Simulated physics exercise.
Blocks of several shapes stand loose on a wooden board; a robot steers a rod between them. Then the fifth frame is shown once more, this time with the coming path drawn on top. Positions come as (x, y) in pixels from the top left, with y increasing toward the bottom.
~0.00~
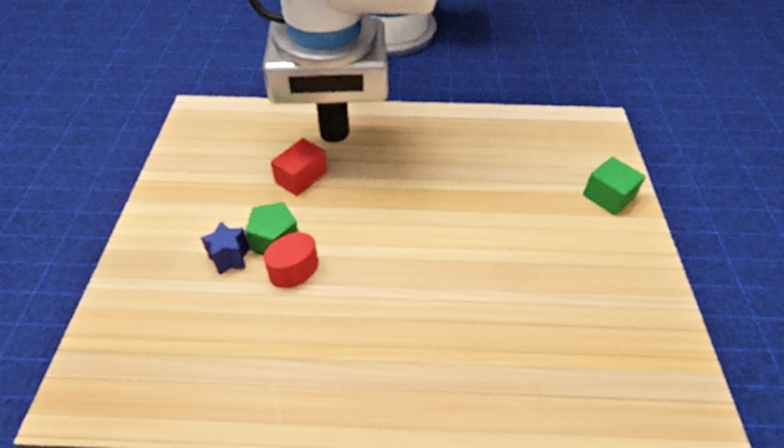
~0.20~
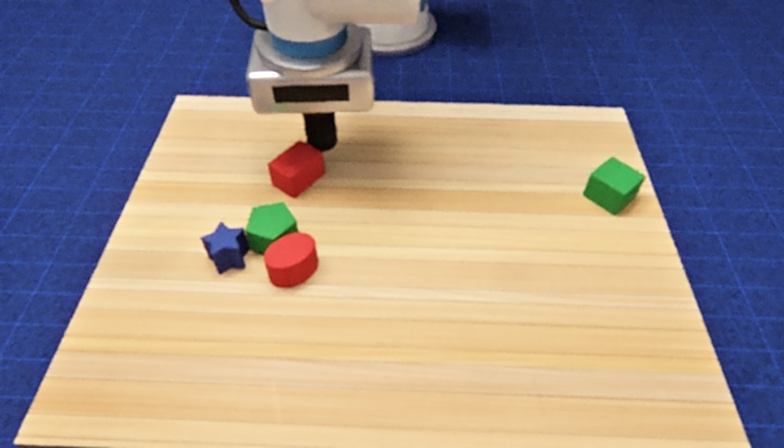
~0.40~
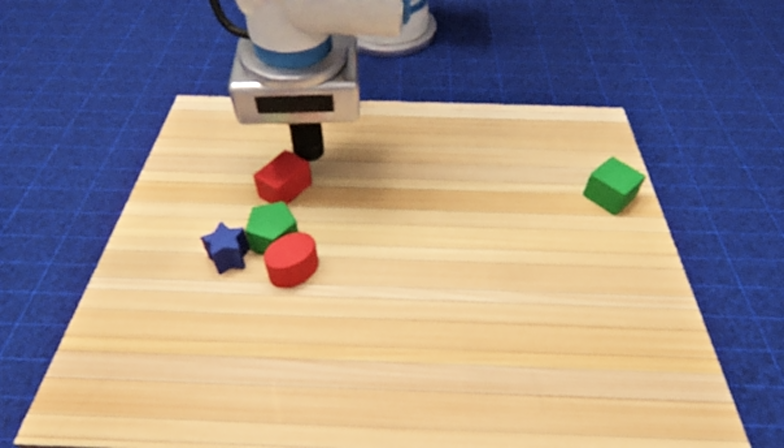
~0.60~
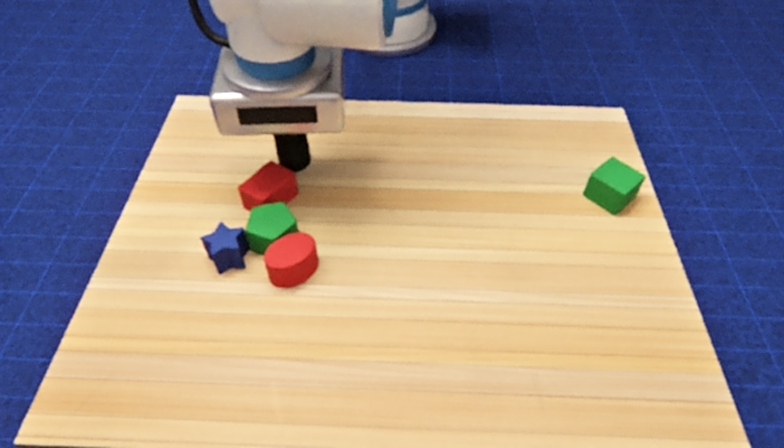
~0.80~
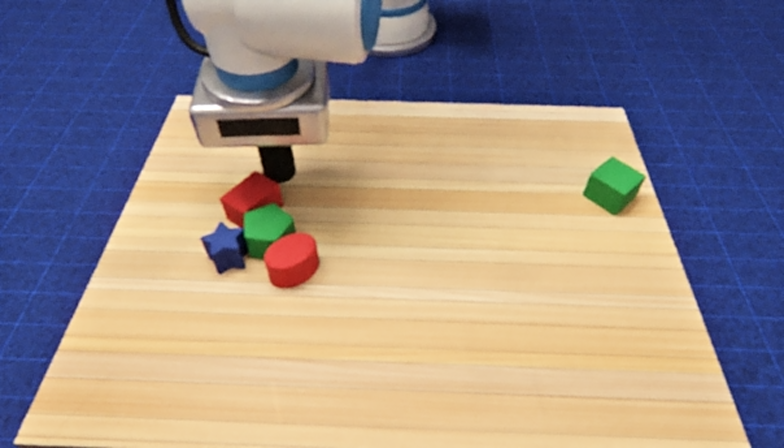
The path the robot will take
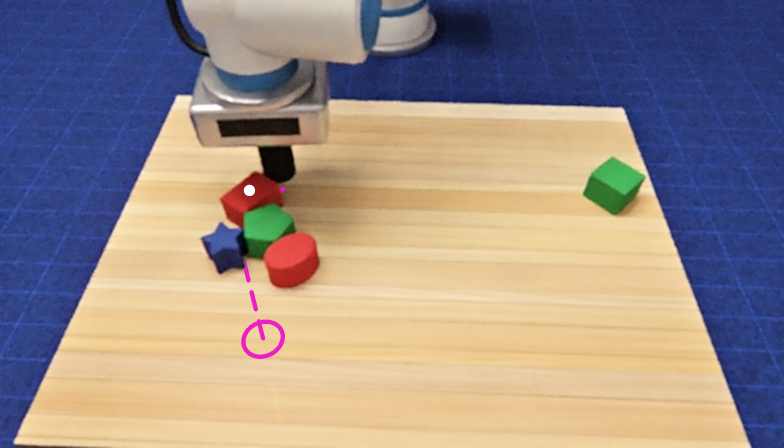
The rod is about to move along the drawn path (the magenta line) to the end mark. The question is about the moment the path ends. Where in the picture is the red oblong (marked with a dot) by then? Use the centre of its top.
Its top middle is near (190, 235).
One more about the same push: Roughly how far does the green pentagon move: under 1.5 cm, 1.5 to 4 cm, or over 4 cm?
Above 4 cm.
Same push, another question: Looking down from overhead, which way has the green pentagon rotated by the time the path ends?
Looking from above, the answer is counterclockwise.
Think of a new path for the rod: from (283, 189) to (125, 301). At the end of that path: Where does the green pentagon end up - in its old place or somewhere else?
It sits in its place.
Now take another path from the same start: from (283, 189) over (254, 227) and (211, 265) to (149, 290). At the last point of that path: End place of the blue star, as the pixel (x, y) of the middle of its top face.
At the end it should sit near (178, 290).
The line goes from (283, 189) over (247, 229) and (249, 281) to (263, 339); the dot is on the red oblong.
The first path, step by step. One third of the way, rod (242, 215); blue star (211, 255), turned 60° anticlockwise; red oblong (199, 228), turned 25° clockwise; green pentagon (265, 229), turned 15° anticlockwise; red elliptical block (296, 254).
Two thirds of the way, rod (244, 267); blue star (207, 274), turned 30° anticlockwise; red oblong (190, 235), turned 40° clockwise; green pentagon (286, 260), turned 75° anticlockwise; red elliptical block (331, 269).
At the end, rod (258, 325); blue star (207, 278); red oblong (190, 235), turned 40° clockwise; green pentagon (288, 261), turned 80° anticlockwise; red elliptical block (334, 270).
